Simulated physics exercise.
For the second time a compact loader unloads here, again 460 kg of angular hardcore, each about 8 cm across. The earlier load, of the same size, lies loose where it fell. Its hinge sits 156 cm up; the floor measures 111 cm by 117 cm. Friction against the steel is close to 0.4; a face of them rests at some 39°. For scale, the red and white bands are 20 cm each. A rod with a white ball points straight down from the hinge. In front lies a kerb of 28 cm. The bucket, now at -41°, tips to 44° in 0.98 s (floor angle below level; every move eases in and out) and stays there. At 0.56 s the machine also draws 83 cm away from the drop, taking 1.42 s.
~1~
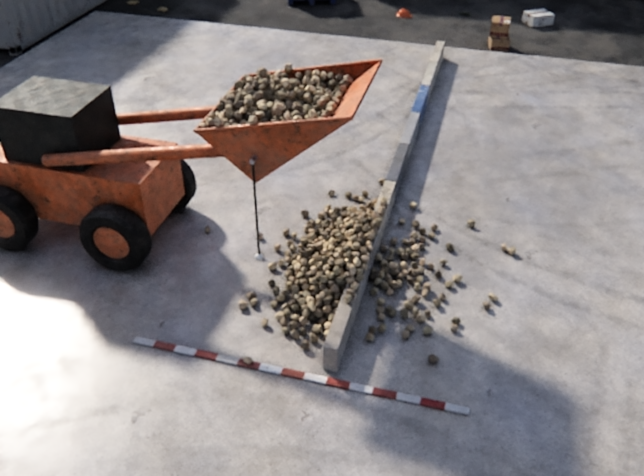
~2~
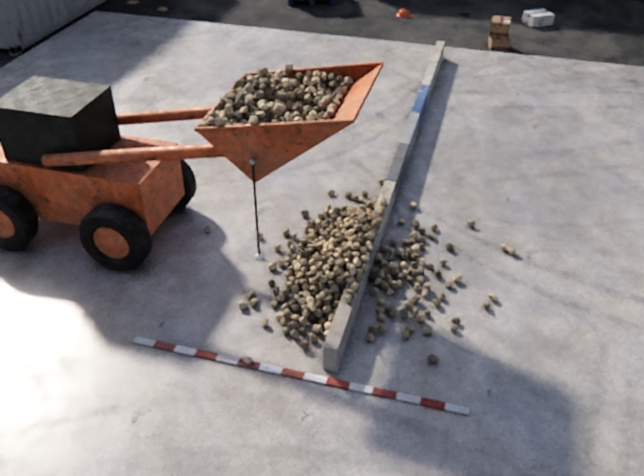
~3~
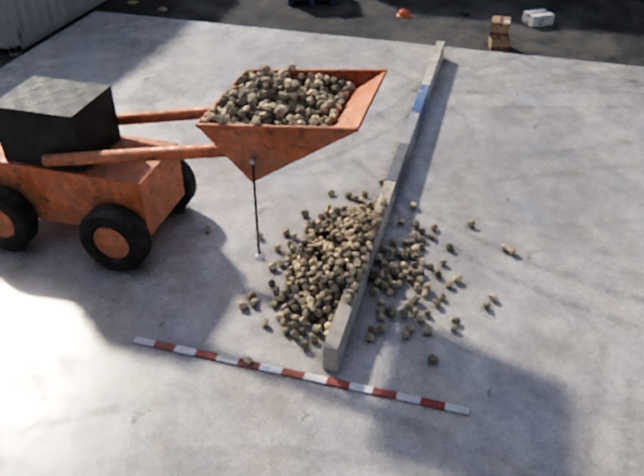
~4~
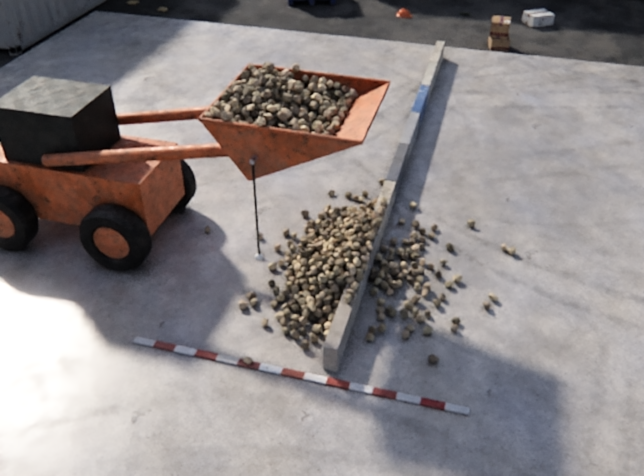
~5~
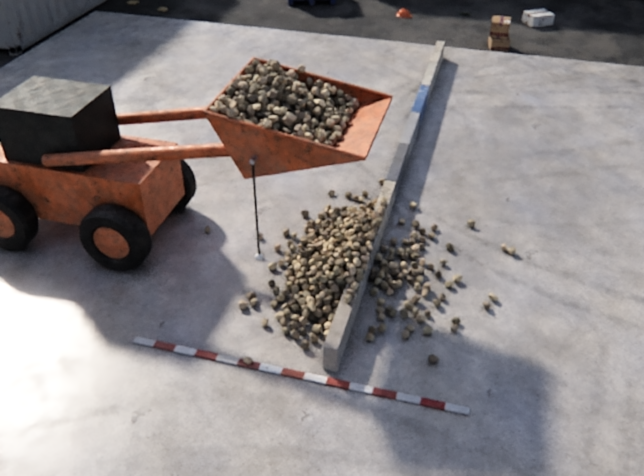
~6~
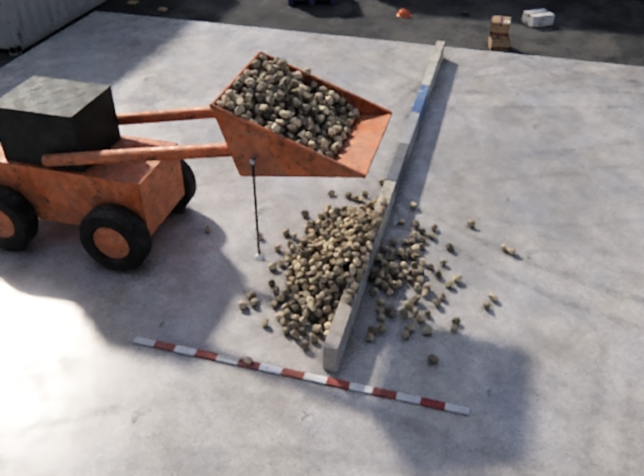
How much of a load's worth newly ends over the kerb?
About 14 per cent.
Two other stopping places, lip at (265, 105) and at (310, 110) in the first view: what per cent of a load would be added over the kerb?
First some 0, then 0 per cent.
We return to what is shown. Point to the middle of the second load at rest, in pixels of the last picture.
Around (320, 254).
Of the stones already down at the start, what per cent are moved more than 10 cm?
Roughly 5 per cent of them.
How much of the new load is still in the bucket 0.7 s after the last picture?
About 55 per cent.
Then, 0.3 s after the last picture the floor is at 31°; in per cent of one load, 100 in the bucket, 86 on this side of the kerb, 14 over the kerb; the foremost stones are at (480, 279).
Then, 0.7 s after the last picture the floor is at 44°; in per cent of one load, 56 in the bucket, 131 on this side of the kerb, 14 over the kerb; the foremost stones are at (480, 279).
Then, 2.0 s after the last picture the floor is at 44°; in per cent of one load, 0 in the bucket, 173 on this side of the kerb, 28 over the kerb; the foremost stones are at (489, 273).
Then, 4.8 s after the last picture the floor is at 44°; in per cent of one load, 0 in the bucket, 173 on this side of the kerb, 28 over the kerb; the foremost stones are at (489, 273). Net gain over the kerb, 14.
